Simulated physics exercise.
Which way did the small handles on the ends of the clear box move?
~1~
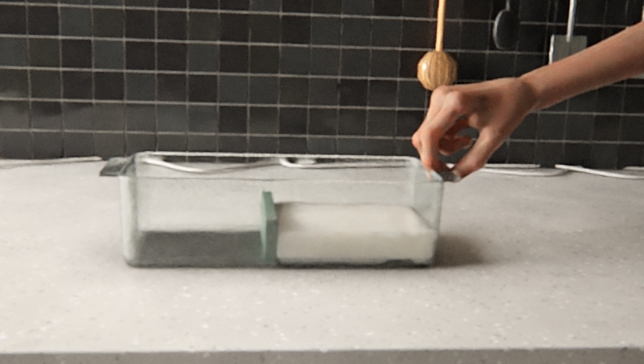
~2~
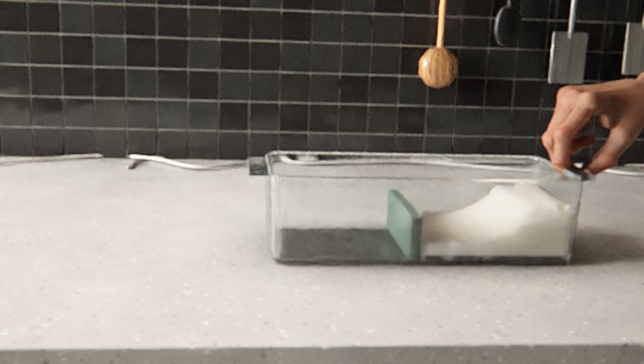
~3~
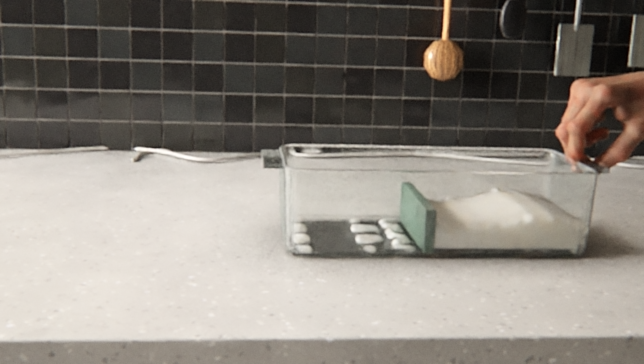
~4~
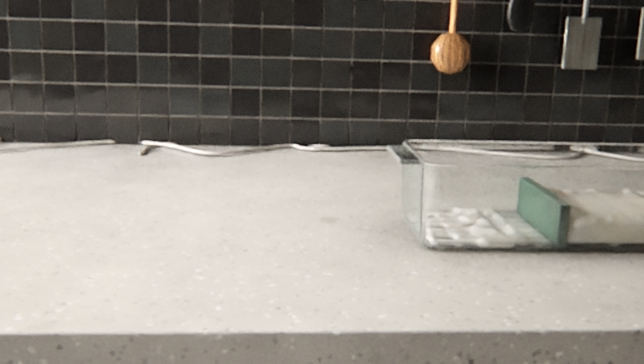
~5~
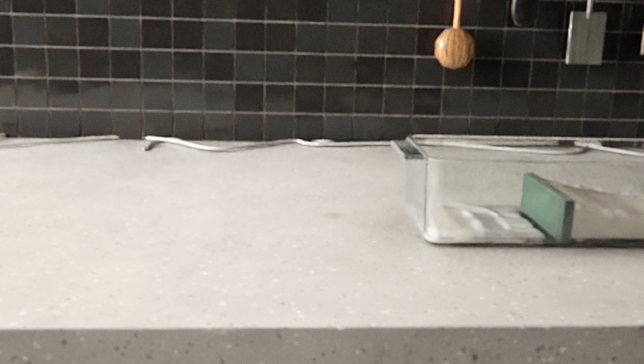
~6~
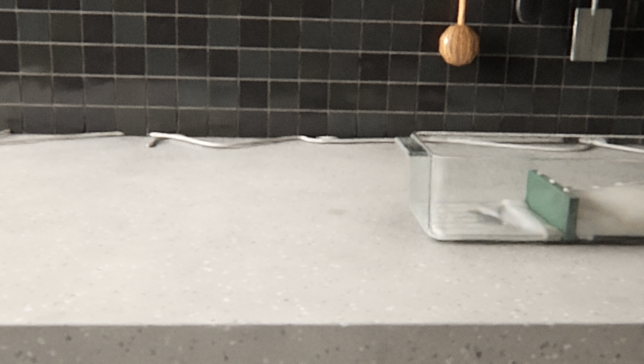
They moved to the right, along with the box.
